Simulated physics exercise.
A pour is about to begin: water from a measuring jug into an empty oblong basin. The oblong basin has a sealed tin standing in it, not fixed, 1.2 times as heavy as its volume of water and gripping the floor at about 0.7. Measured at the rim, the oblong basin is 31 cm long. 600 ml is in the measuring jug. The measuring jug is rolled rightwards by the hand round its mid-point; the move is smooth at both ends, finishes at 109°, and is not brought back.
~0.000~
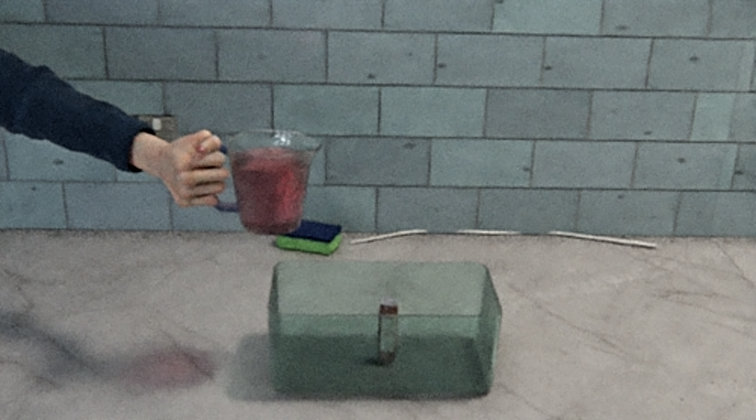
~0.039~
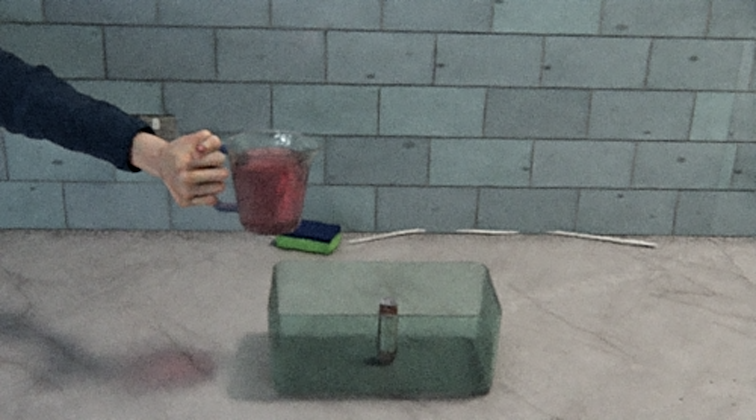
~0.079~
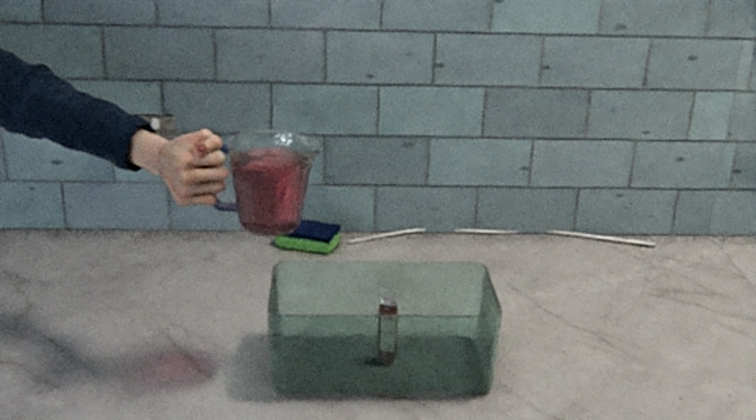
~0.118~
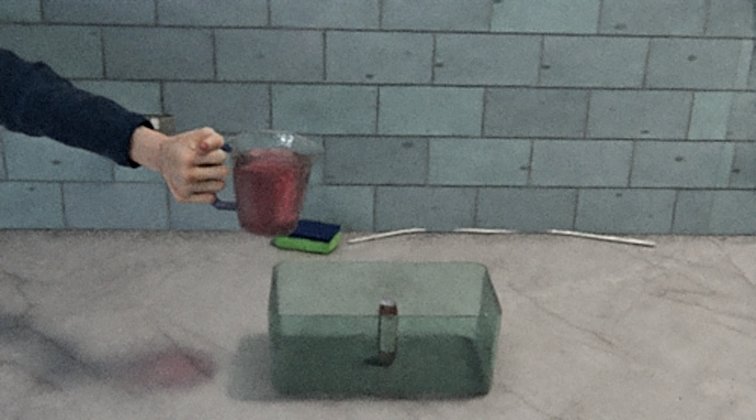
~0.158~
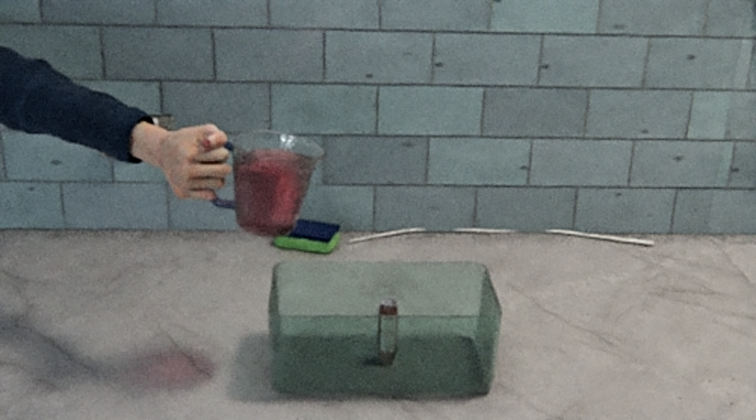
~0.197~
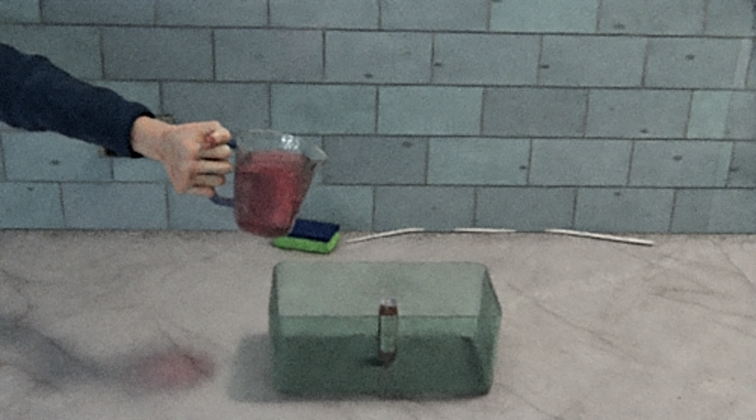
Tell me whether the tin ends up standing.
It does not; it falls.
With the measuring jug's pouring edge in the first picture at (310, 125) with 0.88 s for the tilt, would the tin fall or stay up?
After that, the tin overturns.
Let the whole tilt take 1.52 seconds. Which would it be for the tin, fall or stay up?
Result: Tin tipped over.
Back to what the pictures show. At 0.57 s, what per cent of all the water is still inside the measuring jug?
I'd put it near 74 percent.
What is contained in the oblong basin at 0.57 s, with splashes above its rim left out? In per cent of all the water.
Around 4%.
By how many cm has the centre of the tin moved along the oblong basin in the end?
9.5 cm.
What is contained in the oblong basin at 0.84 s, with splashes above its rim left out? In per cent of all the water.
About 66 %.
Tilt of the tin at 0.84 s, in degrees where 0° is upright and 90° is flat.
I'd say it is close to 10 degrees off upright.
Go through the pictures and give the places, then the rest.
The first frame shows tilt 0°; pouring edge (322, 145); surface from (232, 157) to (310, 158); the oblong basin's rim runs from (272, 287) to (494, 289); the tin's top is at (389, 304).
The second frame shows tilt 0°; pouring edge (322, 146); surface from (232, 157) to (309, 158).
The third frame shows tilt 2°; pouring edge (323, 148); surface from (233, 157) to (310, 159).
The fourth frame shows tilt 4°; pouring edge (324, 150); surface from (234, 157) to (311, 160).
The fifth frame shows tilt 8°; pouring edge (326, 154); surface from (236, 157) to (313, 162).
The sixth frame shows tilt 12°; pouring edge (329, 158); surface from (238, 159) to (316, 163).
After 0.57 s the tilt is 73° and 74 per cent is still to pour; the tin stands where it began.
After 0.84 s the tilt is 106° and 14 per cent is still to pour; the tin leans 8°.
After 1.12 s the tilt is 109° and 0 per cent is still to pour; the tin lies on its side.
After 1.43 s the tilt is 109° and 0 per cent is still to pour; the tin lies on its side.
In the end the tin lies on its side.
